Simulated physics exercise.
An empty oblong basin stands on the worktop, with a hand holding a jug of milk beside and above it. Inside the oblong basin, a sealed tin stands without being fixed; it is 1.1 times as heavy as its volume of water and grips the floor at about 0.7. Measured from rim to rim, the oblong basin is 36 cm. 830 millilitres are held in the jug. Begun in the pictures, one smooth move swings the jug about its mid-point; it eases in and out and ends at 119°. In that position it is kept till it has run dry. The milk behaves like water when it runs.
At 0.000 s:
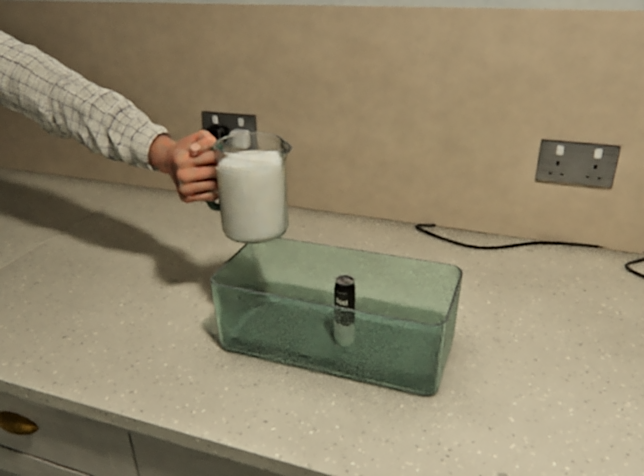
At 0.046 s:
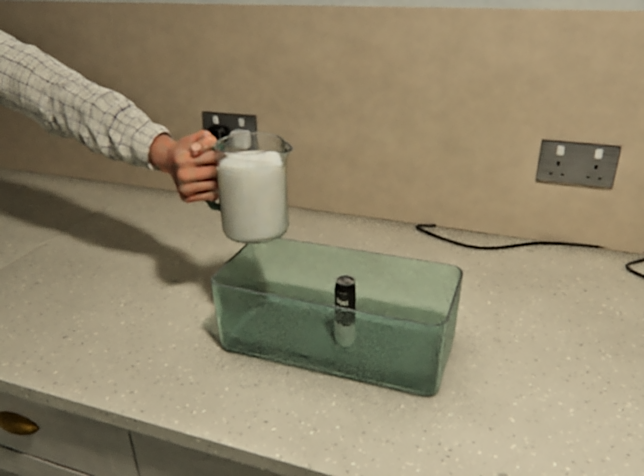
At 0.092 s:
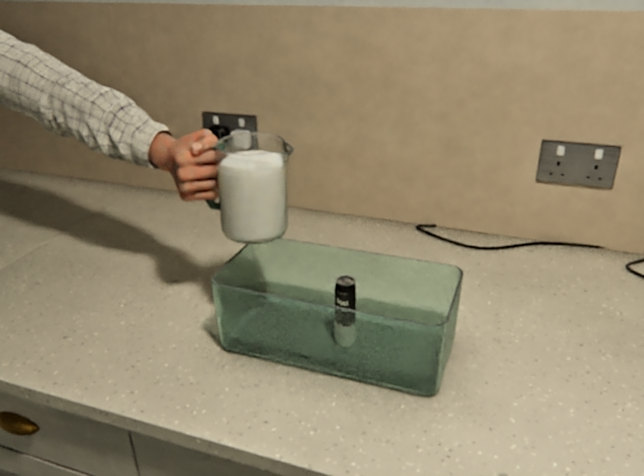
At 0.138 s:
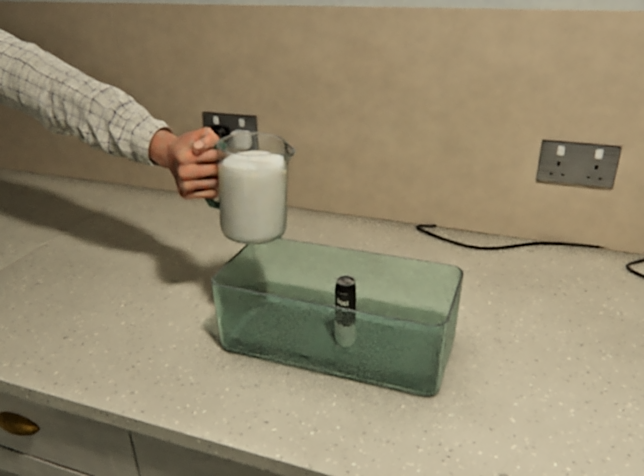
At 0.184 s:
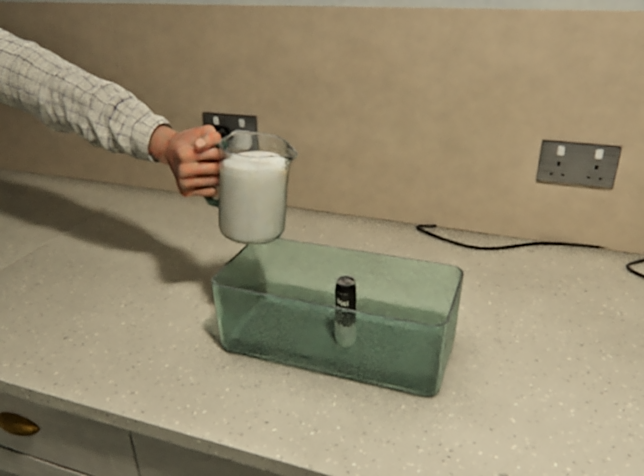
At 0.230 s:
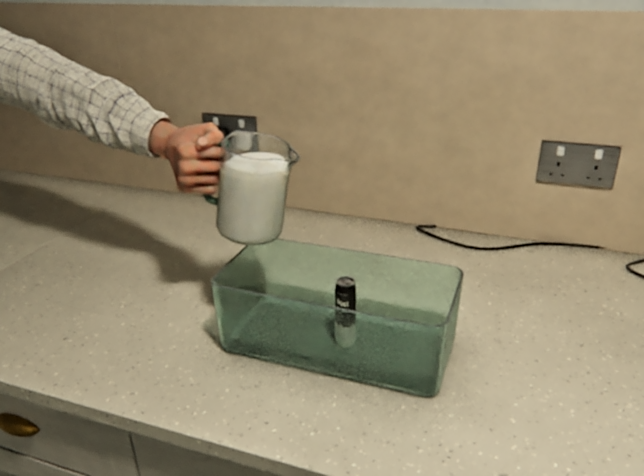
A hand in a pale checked sleeve reaches in from the left over a speckled cream kitchen worktop, seen from slightly above, with a beige wall and grey sockets behind. It grips a clear glass jug of white milk above the left end of a greenish glass basin holding a small black-and-silver tin. The hand slowly tilts the jug slightly to the right, while the camera stays still.
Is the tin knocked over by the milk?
Yes.
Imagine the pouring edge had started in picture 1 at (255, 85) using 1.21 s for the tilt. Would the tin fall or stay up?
Then the tin comes down.
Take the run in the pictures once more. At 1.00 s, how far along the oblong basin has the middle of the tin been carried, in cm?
I'd put it at around 0 centimetres.
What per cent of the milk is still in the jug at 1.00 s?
26 per cent or so.
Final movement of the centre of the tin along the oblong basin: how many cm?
Roughly 10.0 cm.
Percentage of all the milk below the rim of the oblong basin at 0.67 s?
Fraction in basin: Approx. 3%.
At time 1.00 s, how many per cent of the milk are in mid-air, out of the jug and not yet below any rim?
About 16 per cent.
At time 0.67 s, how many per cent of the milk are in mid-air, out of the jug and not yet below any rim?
Roughly 12 percent.
After 0.67 s the tilt is 70° and 86 per cent is still to pour; the tin stands where it began.
After 1.00 s the tilt is 110° and 26 per cent is still to pour; the tin stands where it began.
After 1.34 s the tilt is 119° and 0 per cent is still to pour; the tin lies on its side.
After 1.71 s the tilt is 119° and 0 per cent is still to pour; the tin lies on its side.
In the end the tin lies on its side.
